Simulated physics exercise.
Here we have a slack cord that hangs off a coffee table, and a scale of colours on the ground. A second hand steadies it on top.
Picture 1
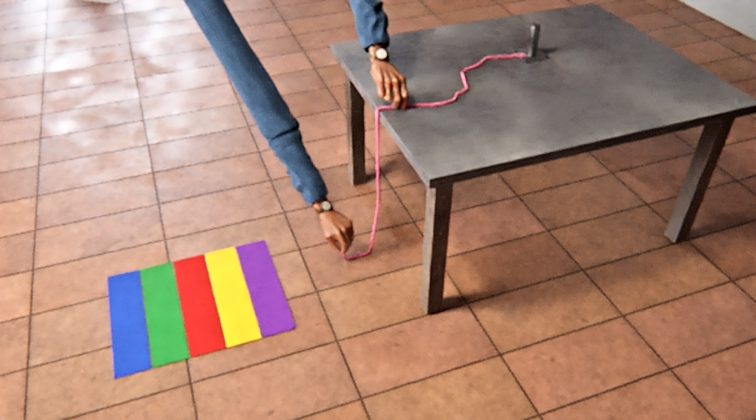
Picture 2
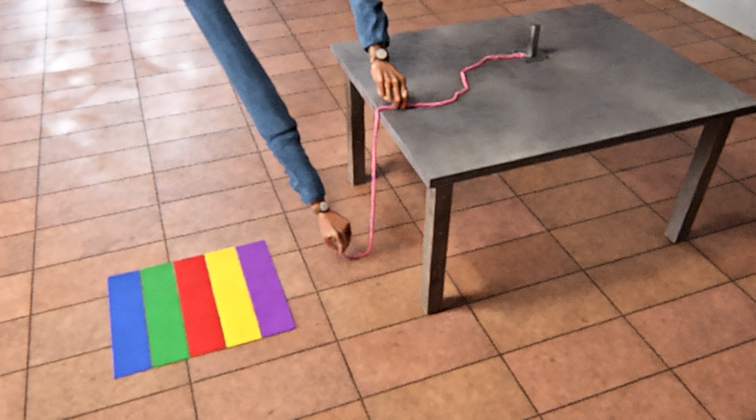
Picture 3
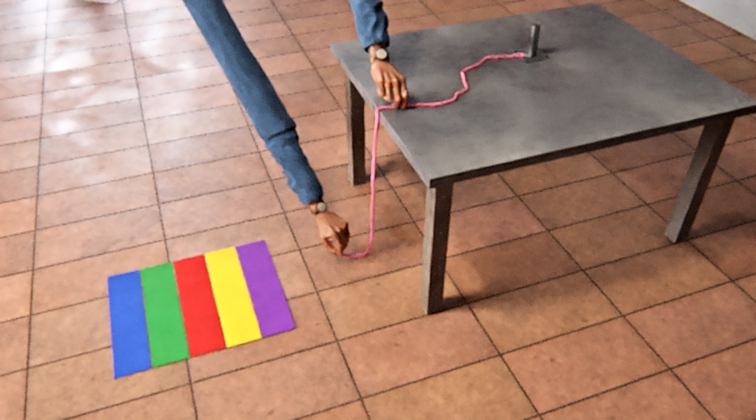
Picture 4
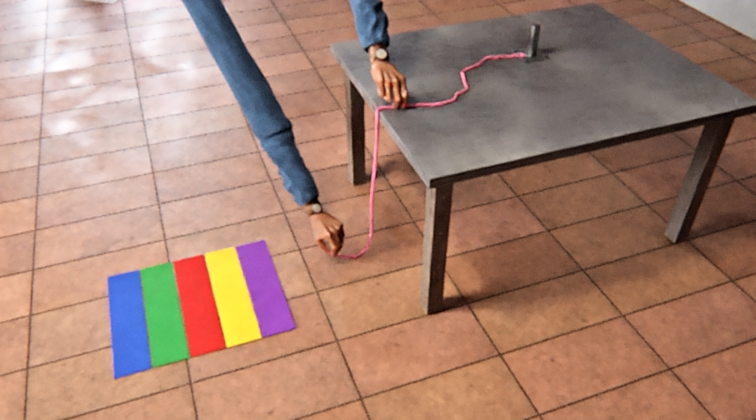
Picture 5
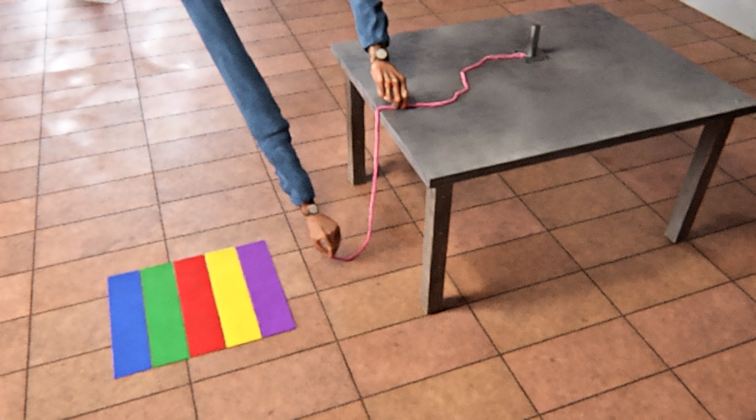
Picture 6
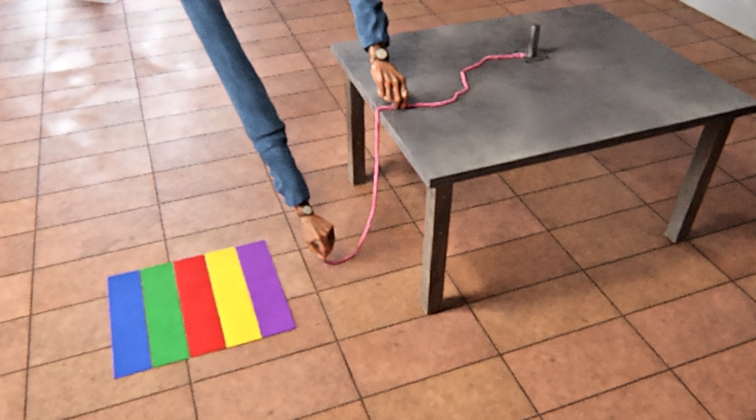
A hand slowly draws the end of a pink cord left beside a gray table.
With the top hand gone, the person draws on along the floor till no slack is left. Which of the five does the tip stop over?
The red one.
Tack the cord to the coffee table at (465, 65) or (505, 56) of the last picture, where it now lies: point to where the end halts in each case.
About (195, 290) and (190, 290).
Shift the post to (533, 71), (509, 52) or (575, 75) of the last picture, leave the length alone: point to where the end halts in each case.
Try by try, around (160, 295), (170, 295) and (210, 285).
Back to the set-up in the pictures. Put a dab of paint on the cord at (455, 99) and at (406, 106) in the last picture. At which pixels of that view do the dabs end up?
At (411, 94), then (367, 117).
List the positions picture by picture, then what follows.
End (341, 251); purple (274, 315); yellow (240, 324); red (204, 334); green (168, 343); blue (131, 354), in the first frame.
End (339, 252); cord through (497, 58) (464, 79) (432, 105) (376, 127) (374, 185) (371, 240), in the second frame.
End (337, 252), in the third frame.
End (332, 254); cord through (497, 58) (464, 79) (432, 105) (378, 127) (373, 186) (370, 241), in the fourth frame.
End (328, 255), in the fifth frame.
End (322, 256); cord through (497, 58) (464, 79) (432, 105) (378, 127) (376, 185) (362, 241), in the sixth frame.
Early on, end near (249, 274); over purple.
Midway, end near (212, 284); over yellow.
At the end of the slack, end near (188, 290); over red. It halts on the red strip.
